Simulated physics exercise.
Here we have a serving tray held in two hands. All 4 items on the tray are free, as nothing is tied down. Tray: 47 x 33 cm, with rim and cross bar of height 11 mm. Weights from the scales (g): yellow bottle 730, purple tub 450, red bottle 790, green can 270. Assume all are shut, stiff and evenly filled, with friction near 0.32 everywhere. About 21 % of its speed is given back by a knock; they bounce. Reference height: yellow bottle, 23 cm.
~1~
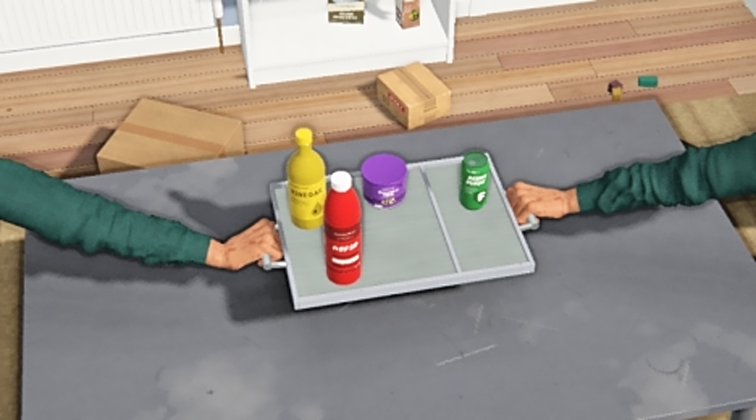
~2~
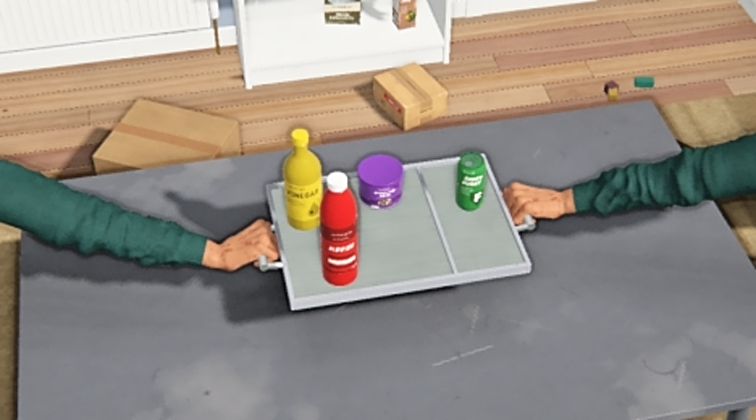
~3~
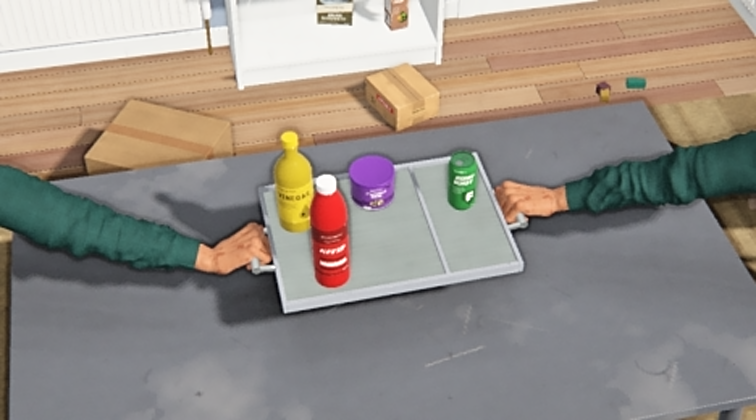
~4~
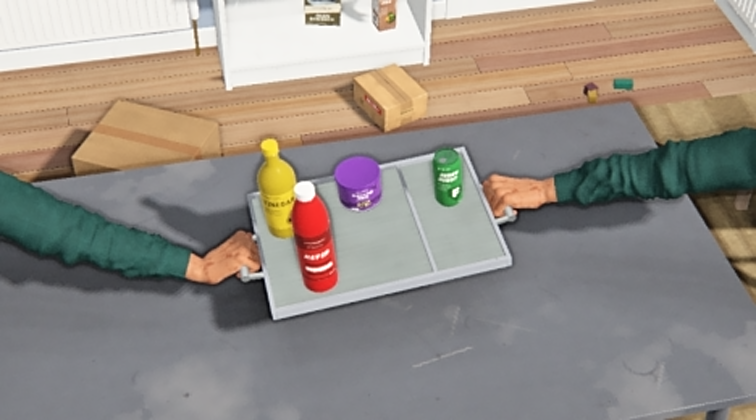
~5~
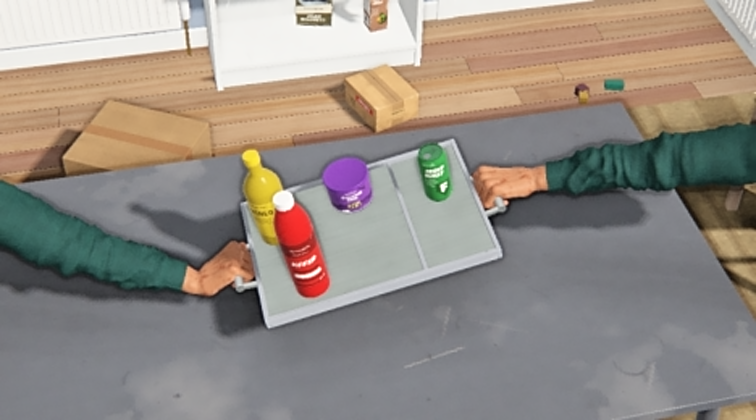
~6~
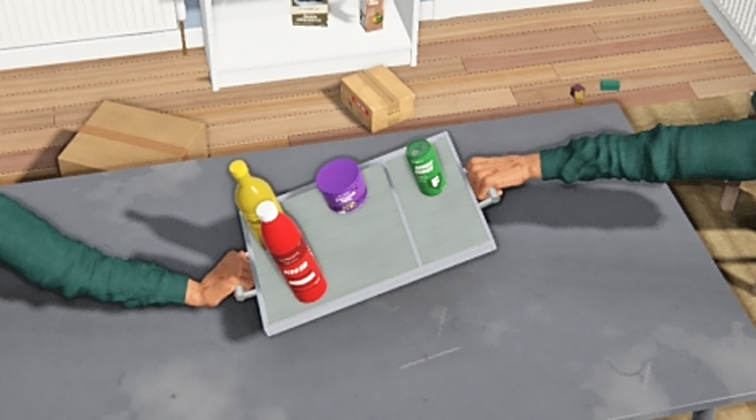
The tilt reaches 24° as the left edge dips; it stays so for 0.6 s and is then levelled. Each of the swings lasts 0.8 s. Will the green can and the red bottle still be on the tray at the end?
At the end, the green can ends up riding along; the red bottle ends up off it.
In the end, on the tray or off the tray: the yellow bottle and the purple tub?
At the end the yellow bottle winds up past the limits and the purple tub stays inside the limits.
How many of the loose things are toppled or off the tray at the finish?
The tally is 3.
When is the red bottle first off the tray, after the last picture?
Near 0.4 s on the clock.
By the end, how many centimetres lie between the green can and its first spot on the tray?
Roughly 35 centimetres.
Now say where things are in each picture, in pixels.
Tray level; green can (474, 182); red bottle (342, 227), in the first frame.
Tray level; yellow bottle (302, 178); purple tub (380, 183), in the second frame.
Tray at 1°, left edge down; yellow bottle (293, 180); purple tub (372, 184), in the third frame.
Tray at 6°, left edge down; yellow bottle (278, 187); purple tub (359, 185), in the fourth frame.
Tray at 12°, left edge down; yellow bottle (265, 195); purple tub (349, 186), in the fifth frame.
Tray at 18°, left edge down; green can (426, 168); red bottle (289, 251), in the sixth frame.
Then, 0.40 s on from there, tray at 24°, left edge down; red bottle now off the tray; green can 16° off its base near (392, 175); yellow bottle 20° off its base.
Then, 0.60 s on from there, tray at 24°, left edge down; yellow bottle now off the tray; green can on its side near (364, 201); purple tub moved 16 cm.
Then, 0.80 s on from there, tray at 24°, left edge down; green can on its side near (313, 228); purple tub moved 18 cm.
Then, 1.30 s on from there, tray at 11°, left edge down; green can on its side near (281, 254); purple tub moved 18 cm.
In the end, off the tray, yellow bottle and red bottle; toppled on the tray, green can; not toppled but over 5 cm from the start, purple tub. At the end, from the last picture's camera, green can near (282, 242).
